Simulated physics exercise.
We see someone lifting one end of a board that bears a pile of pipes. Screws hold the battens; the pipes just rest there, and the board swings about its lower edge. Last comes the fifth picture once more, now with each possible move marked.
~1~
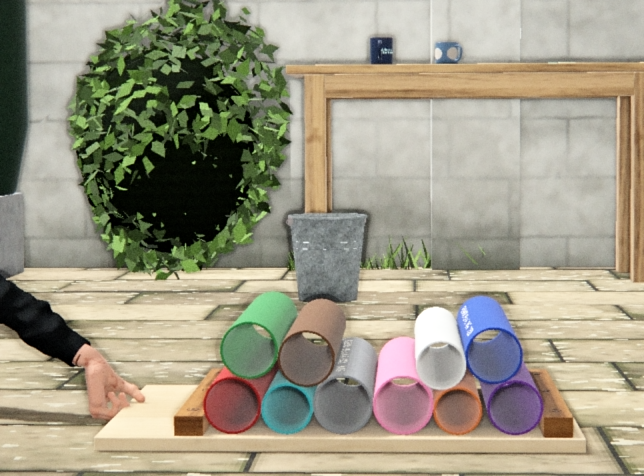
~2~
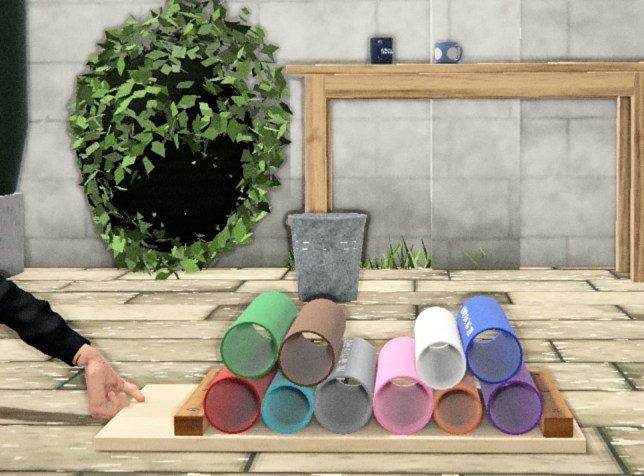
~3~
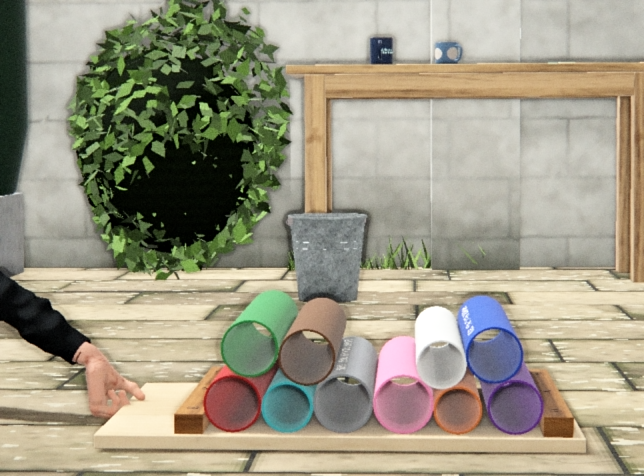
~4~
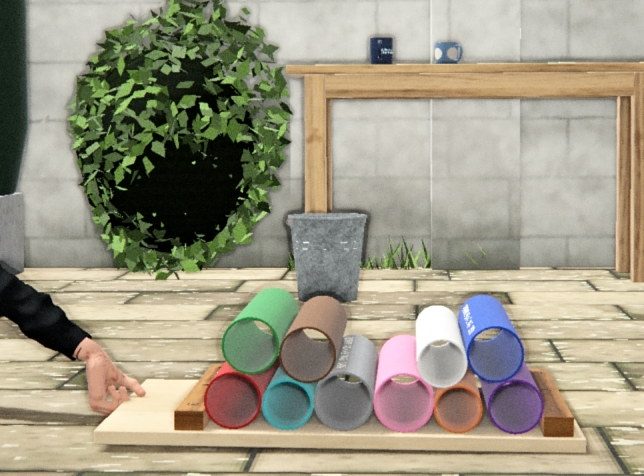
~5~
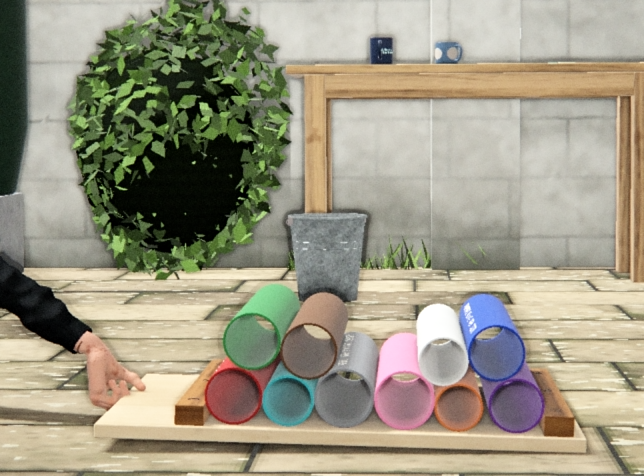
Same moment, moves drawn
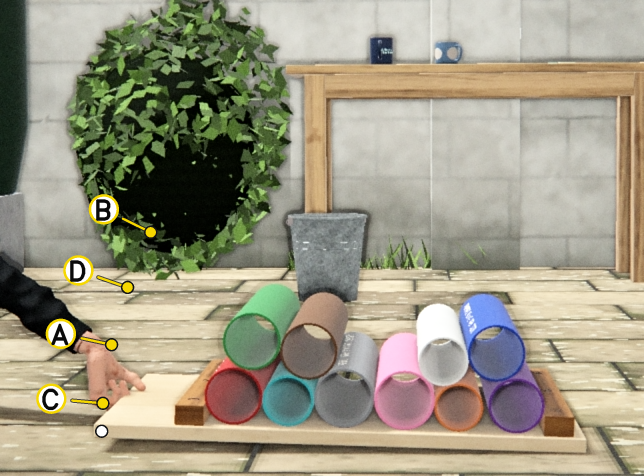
The footage shows a hand at the left end of a pale wooden board stacked with colourful pipes between two wooden battens; the pile stays almost still, then the hand raises that end very slightly, tilting the board.
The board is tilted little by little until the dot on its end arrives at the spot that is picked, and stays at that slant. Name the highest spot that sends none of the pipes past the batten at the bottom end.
Lift it to A and no more.
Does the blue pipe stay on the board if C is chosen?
The blue pipe: Yes.
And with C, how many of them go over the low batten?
The count is none.
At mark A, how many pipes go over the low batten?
With A, none.
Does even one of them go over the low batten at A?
At A: No.
On the copy, A at (112, 344); B at (151, 232); C at (103, 403); D at (128, 287); the white dot at (102, 431).
On A. First, board at 11°.
Then, board at 12°.
Finally, board at 12°, none over the low batten.
By contrast, B four over the low batten (white, blue, brown, green); C none over the low batten; D four over the low batten (white, blue, brown, green).
